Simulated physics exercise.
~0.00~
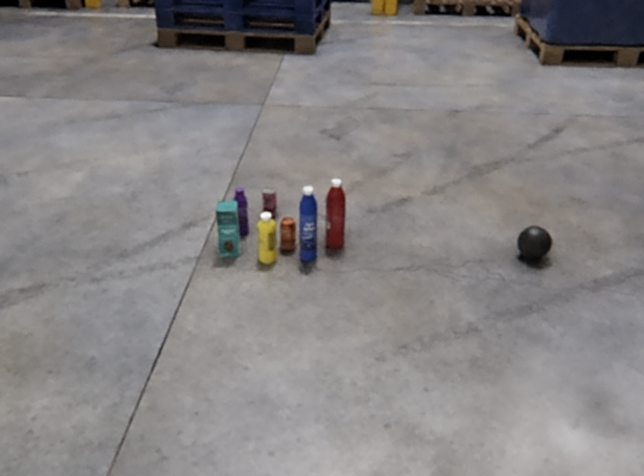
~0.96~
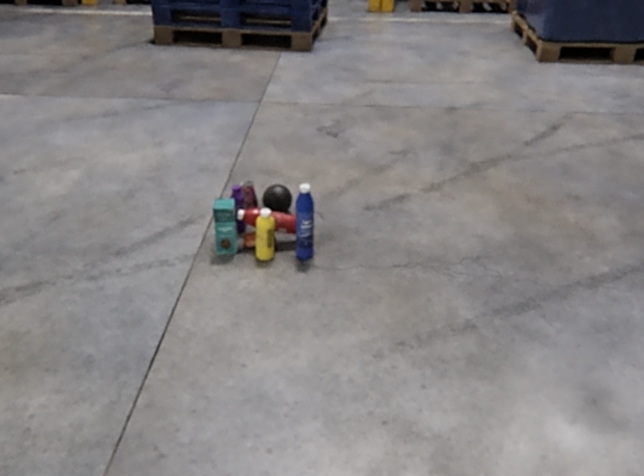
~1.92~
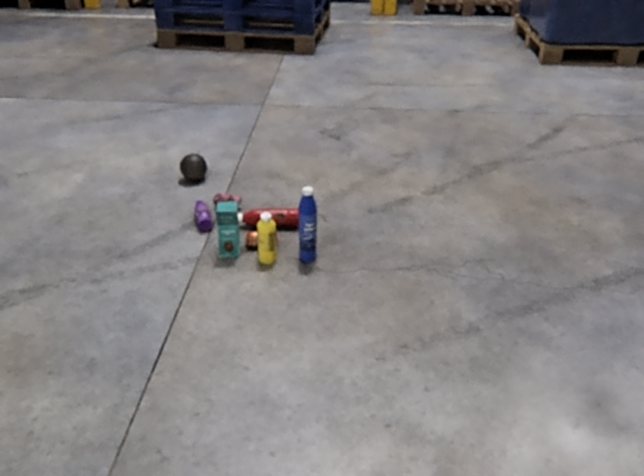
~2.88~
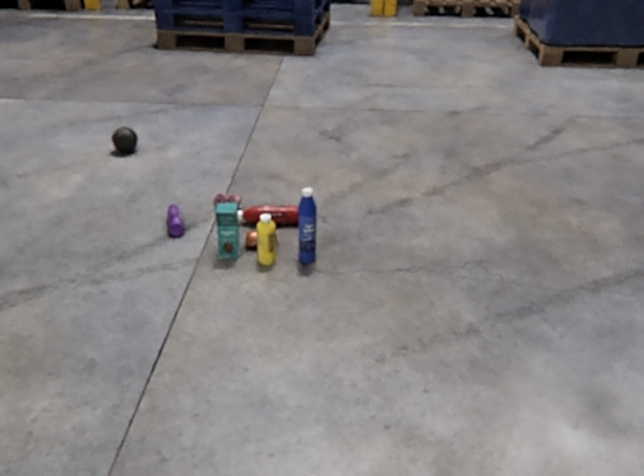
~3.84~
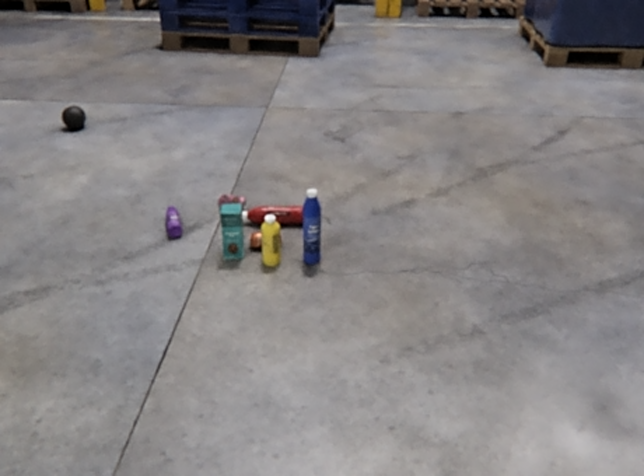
A black ball rolled in from the right across a concrete floor and hit a small group of bottles and cans, toppling the red bottle, both cans and the purple bottle, then rolled away left while the blue, yellow and turquoise ones stayed standing.
